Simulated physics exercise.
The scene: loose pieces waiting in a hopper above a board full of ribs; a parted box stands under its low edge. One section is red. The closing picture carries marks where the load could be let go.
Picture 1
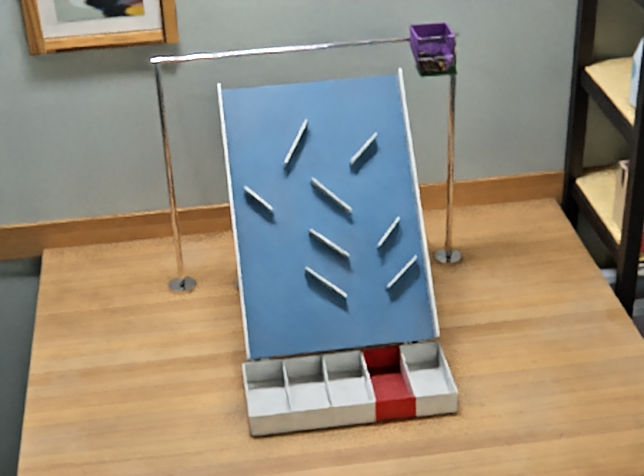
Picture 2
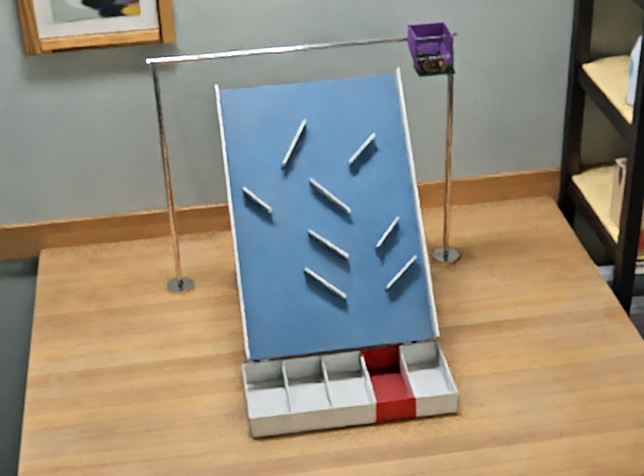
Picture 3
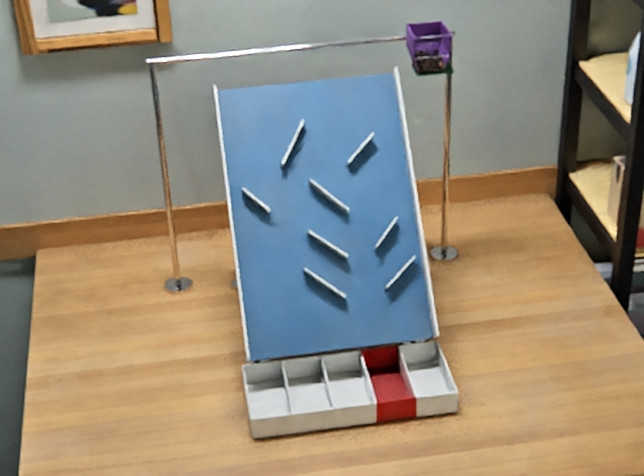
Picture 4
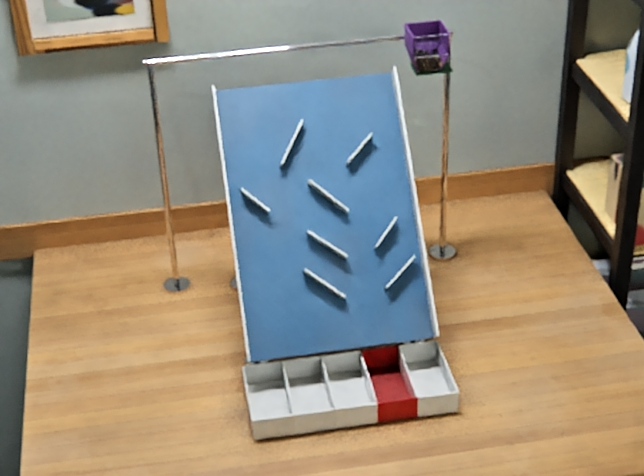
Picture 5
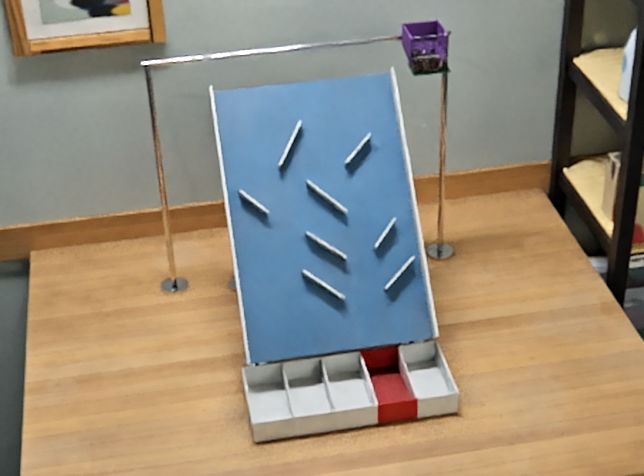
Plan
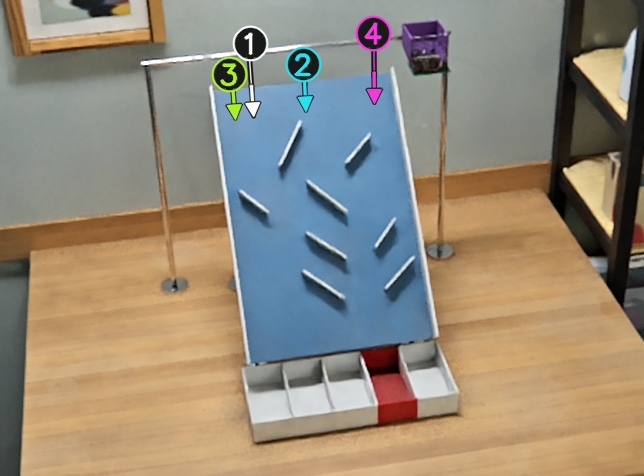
On a wooden table, a purple hopper stays still above a ribbed blue sloping board.
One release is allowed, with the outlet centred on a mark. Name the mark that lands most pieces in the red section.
2 beats the others.
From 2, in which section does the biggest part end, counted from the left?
It is the fourth one.
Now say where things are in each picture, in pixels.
In the first picture, hopper (431, 59), black beans, door shut.
In the second picture, ribs (284, 163) to (305, 120), (350, 162) to (375, 133), (243, 188) to (271, 210).
In the third picture, ribs (310, 179) to (349, 210), (308, 231) to (348, 256), (377, 246) to (397, 217).
In the fourth picture, ribs (305, 269) to (346, 297), (387, 287) to (415, 256).
In the fifth picture, red section (398, 410), number 4 of 5 from the left.
On the marked copy, mark 1 meets the board at (253, 111); mark 2 meets the board at (305, 106); mark 3 meets the board at (234, 113); mark 4 meets the board at (374, 98).
With 1, roughly a third in the red section, roughly half in other sections, just a few outside the box.
With 2, roughly two thirds in the red section, roughly a third in other sections.
With 3, roughly a third in the red section, roughly two thirds in other sections.
With 4, roughly a quarter in the red section, roughly two thirds in other sections, about a tenth held on the board.
